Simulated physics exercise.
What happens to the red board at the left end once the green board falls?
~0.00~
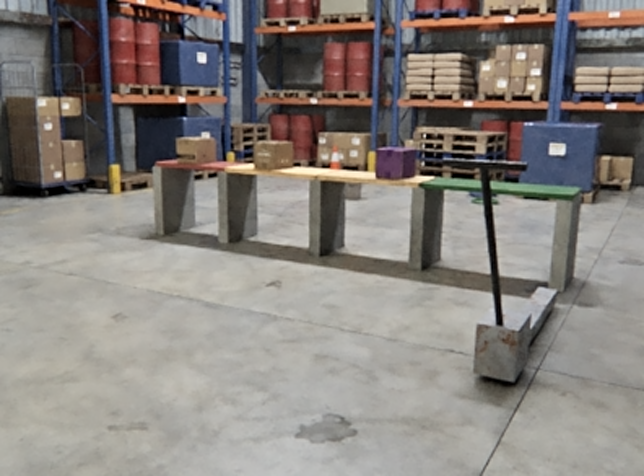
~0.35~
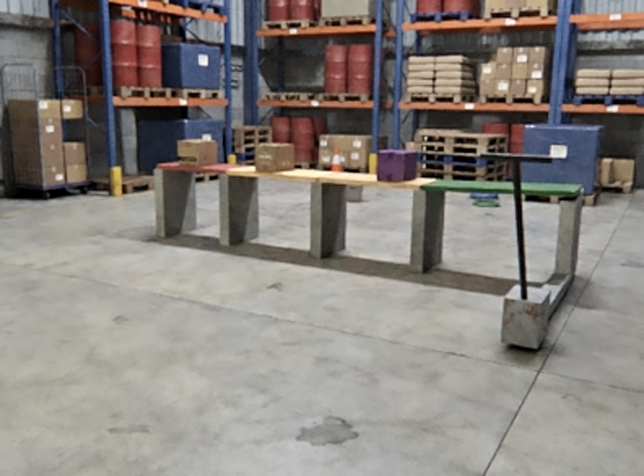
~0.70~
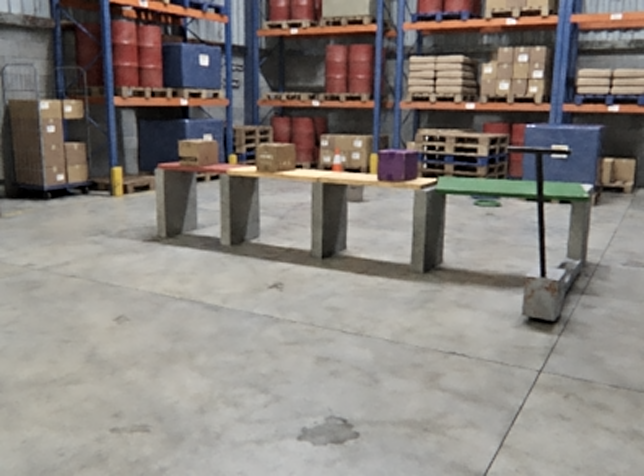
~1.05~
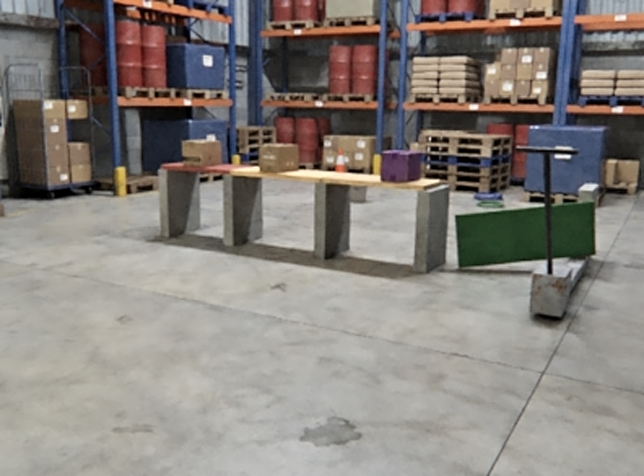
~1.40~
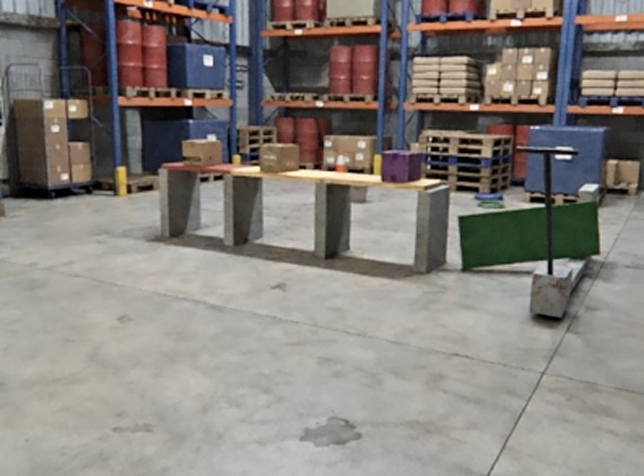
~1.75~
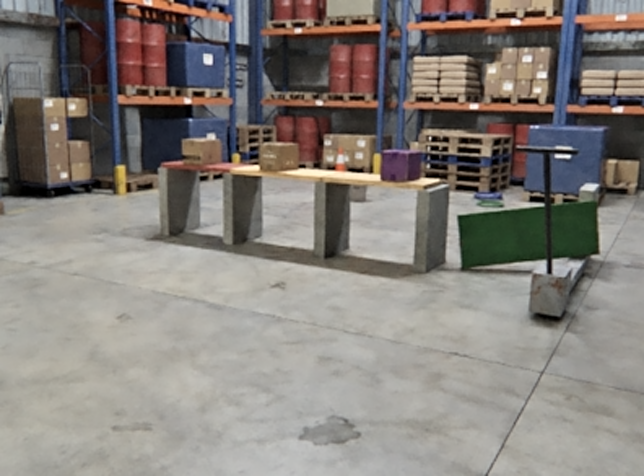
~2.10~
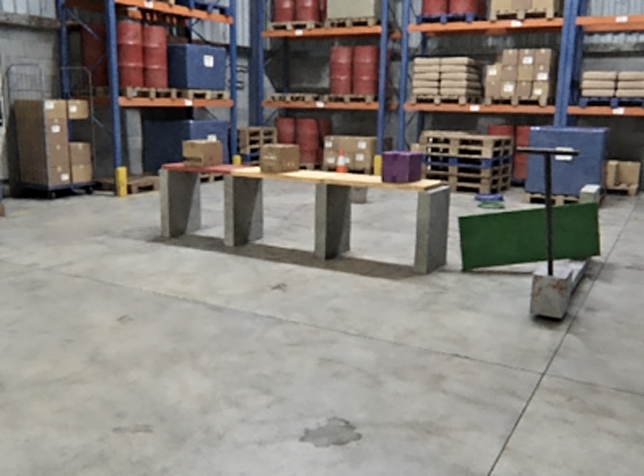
The red board stays up and level on its blocks, just where it was at the start.
